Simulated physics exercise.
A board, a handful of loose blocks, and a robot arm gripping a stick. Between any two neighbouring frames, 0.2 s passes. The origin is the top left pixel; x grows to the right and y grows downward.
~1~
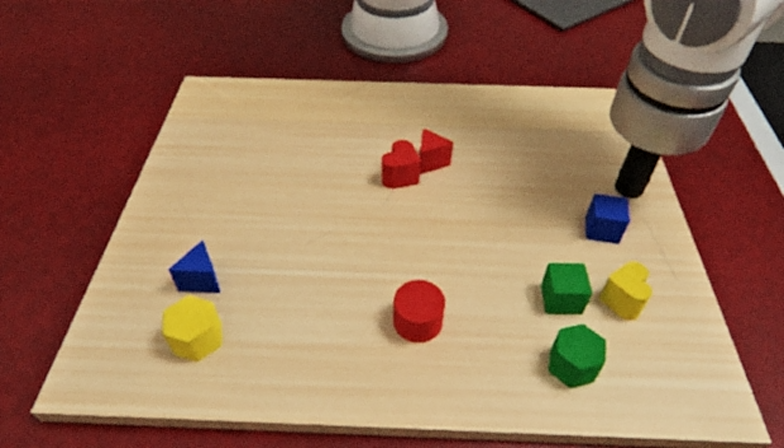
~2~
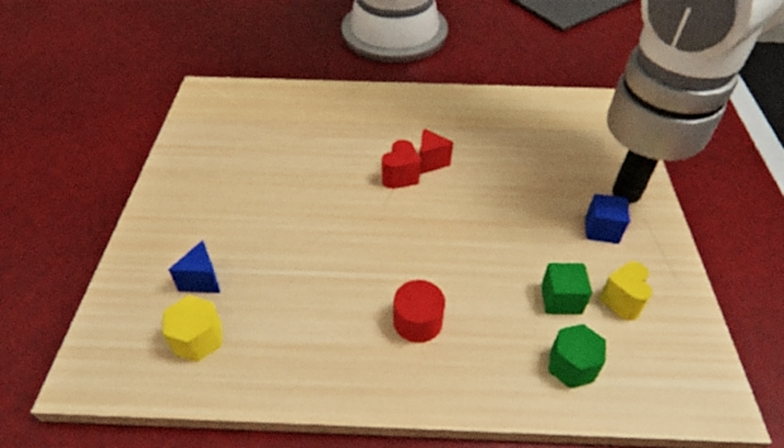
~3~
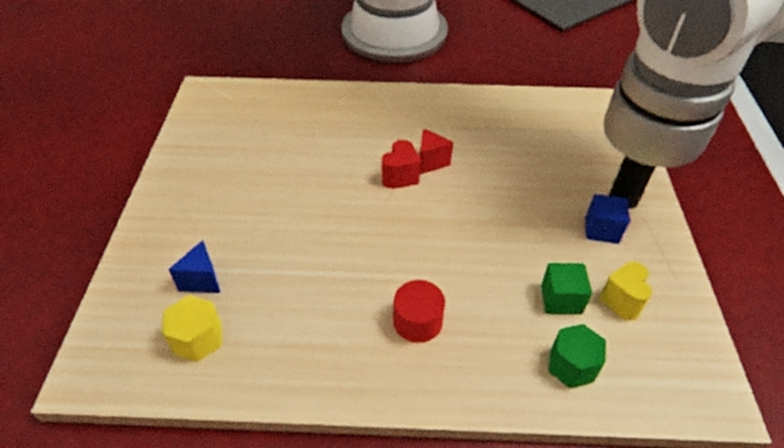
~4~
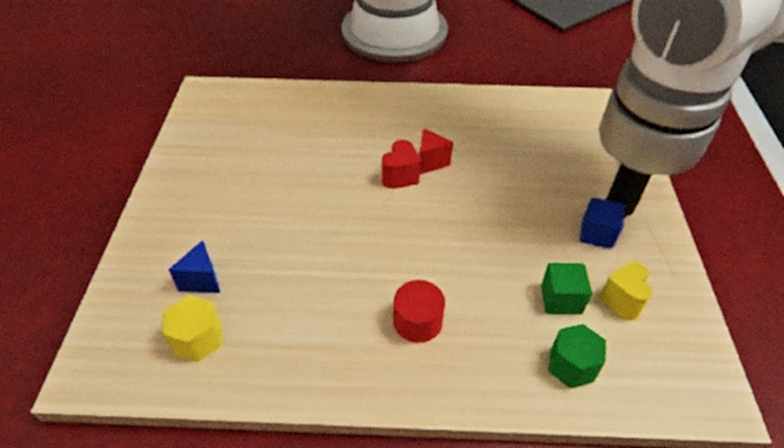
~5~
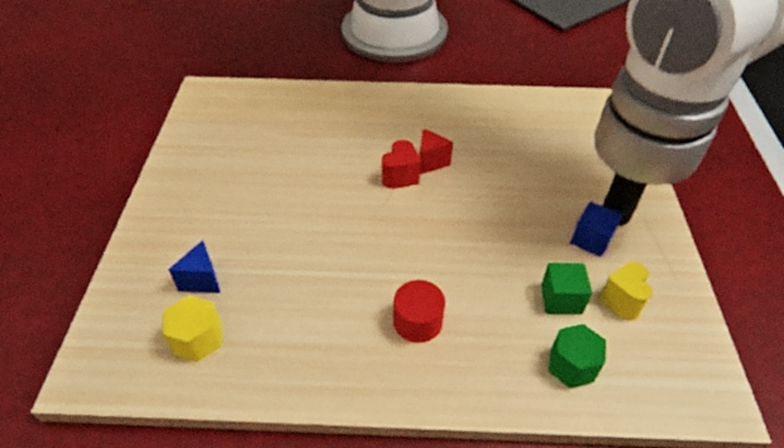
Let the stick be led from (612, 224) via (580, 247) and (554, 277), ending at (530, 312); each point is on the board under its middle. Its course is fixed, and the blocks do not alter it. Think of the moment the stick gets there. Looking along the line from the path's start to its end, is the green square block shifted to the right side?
That would be a no.
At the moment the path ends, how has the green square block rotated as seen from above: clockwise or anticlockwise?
Short answer: Counterclockwise.
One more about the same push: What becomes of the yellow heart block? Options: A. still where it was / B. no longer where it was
The one that fits is A, still where it was.
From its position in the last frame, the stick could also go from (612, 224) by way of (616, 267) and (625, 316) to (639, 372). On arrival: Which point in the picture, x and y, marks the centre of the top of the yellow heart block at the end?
The spot you're after is about (632, 377) in the image.
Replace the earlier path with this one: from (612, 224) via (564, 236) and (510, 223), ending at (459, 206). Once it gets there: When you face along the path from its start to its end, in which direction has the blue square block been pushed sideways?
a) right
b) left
That would be b.
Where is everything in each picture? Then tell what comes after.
The first picture shows tip of the stick (629, 189), middles of tops, green square block (570, 278), green hexagonal block (582, 345), blue square block (612, 207), yellow heart block (633, 279).
The second picture shows stick (626, 194), nothing pushed.
The third picture shows stick (623, 200), nothing pushed.
The fourth picture shows stick (619, 207), blue square block (607, 212).
The fifth picture shows stick (615, 216), green square block (570, 278), green hexagonal block (582, 345), blue square block (601, 217), yellow heart block (633, 279).
On the path given first. One third of the way, stick (582, 239); blue square block (561, 237), turned 25° clockwise.
Two thirds of the way, stick (556, 270); green square block (568, 286), turned 15° anticlockwise; blue square block (526, 254), turned 65° clockwise.
At the end, stick (532, 304); green square block (561, 319), turned 35° anticlockwise; green hexagonal block (587, 357), turned 20° anticlockwise; blue square block (515, 259), turned 95° clockwise; yellow heart block unmoved.
